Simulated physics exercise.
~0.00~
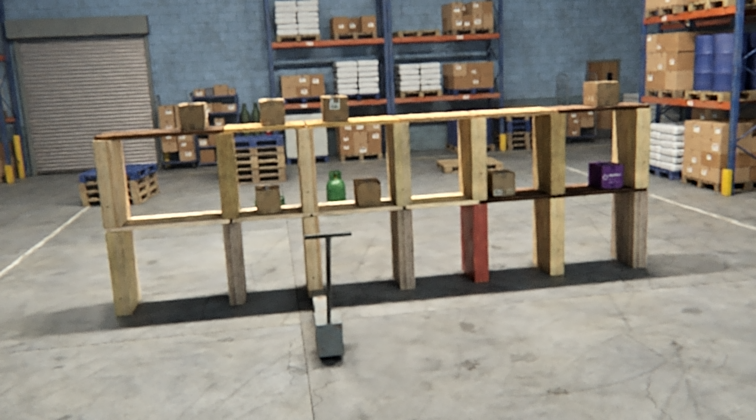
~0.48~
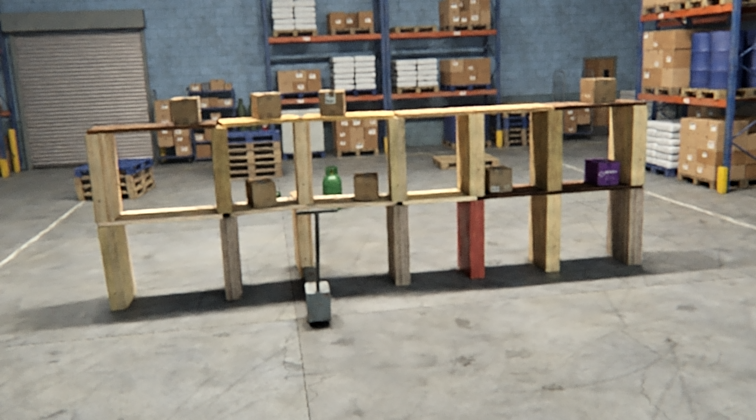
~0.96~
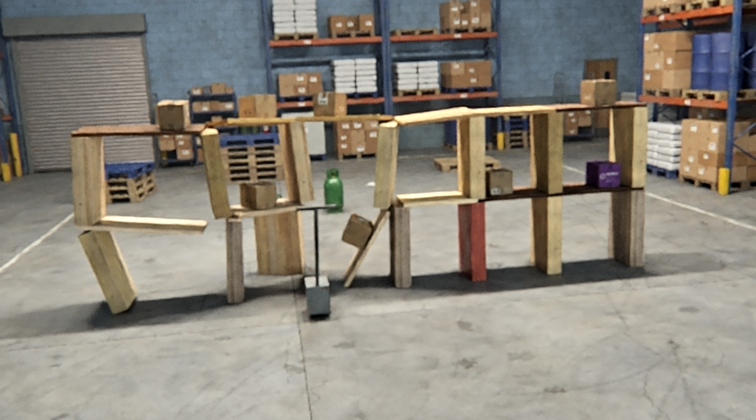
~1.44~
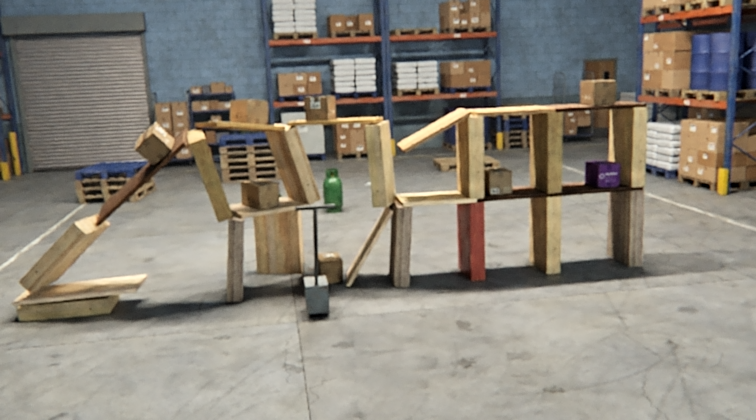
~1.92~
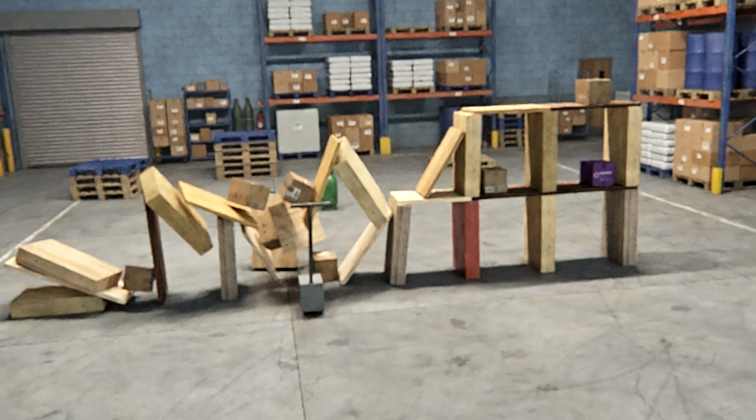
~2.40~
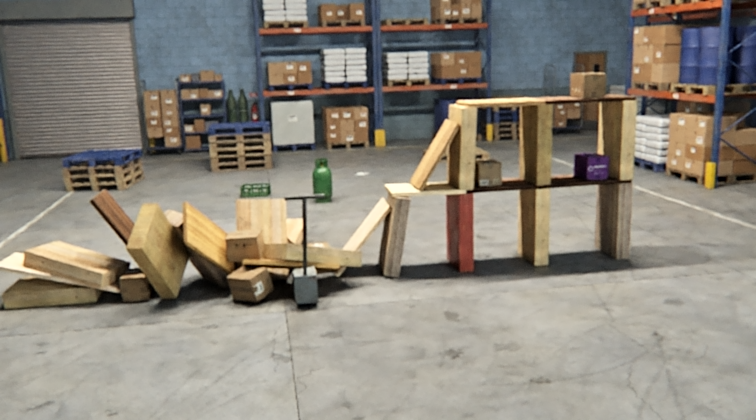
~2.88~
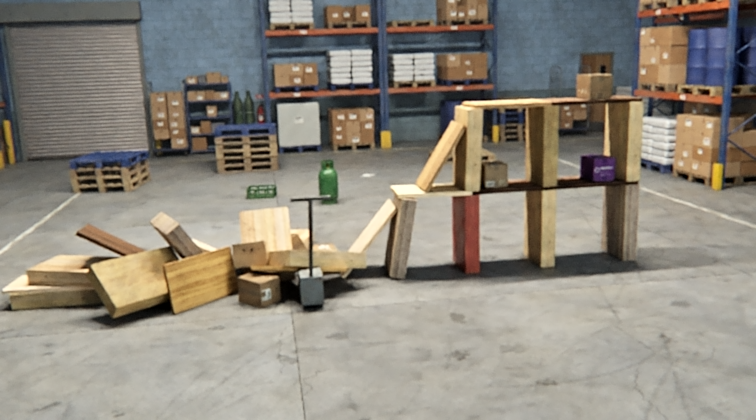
A long two-tier shelf of wooden boards and uprights stood in a warehouse until a small jack slid in at its foot, and the left side buckled and collapsed into a heap, while the right end stayed standing with its red upright and purple carton.
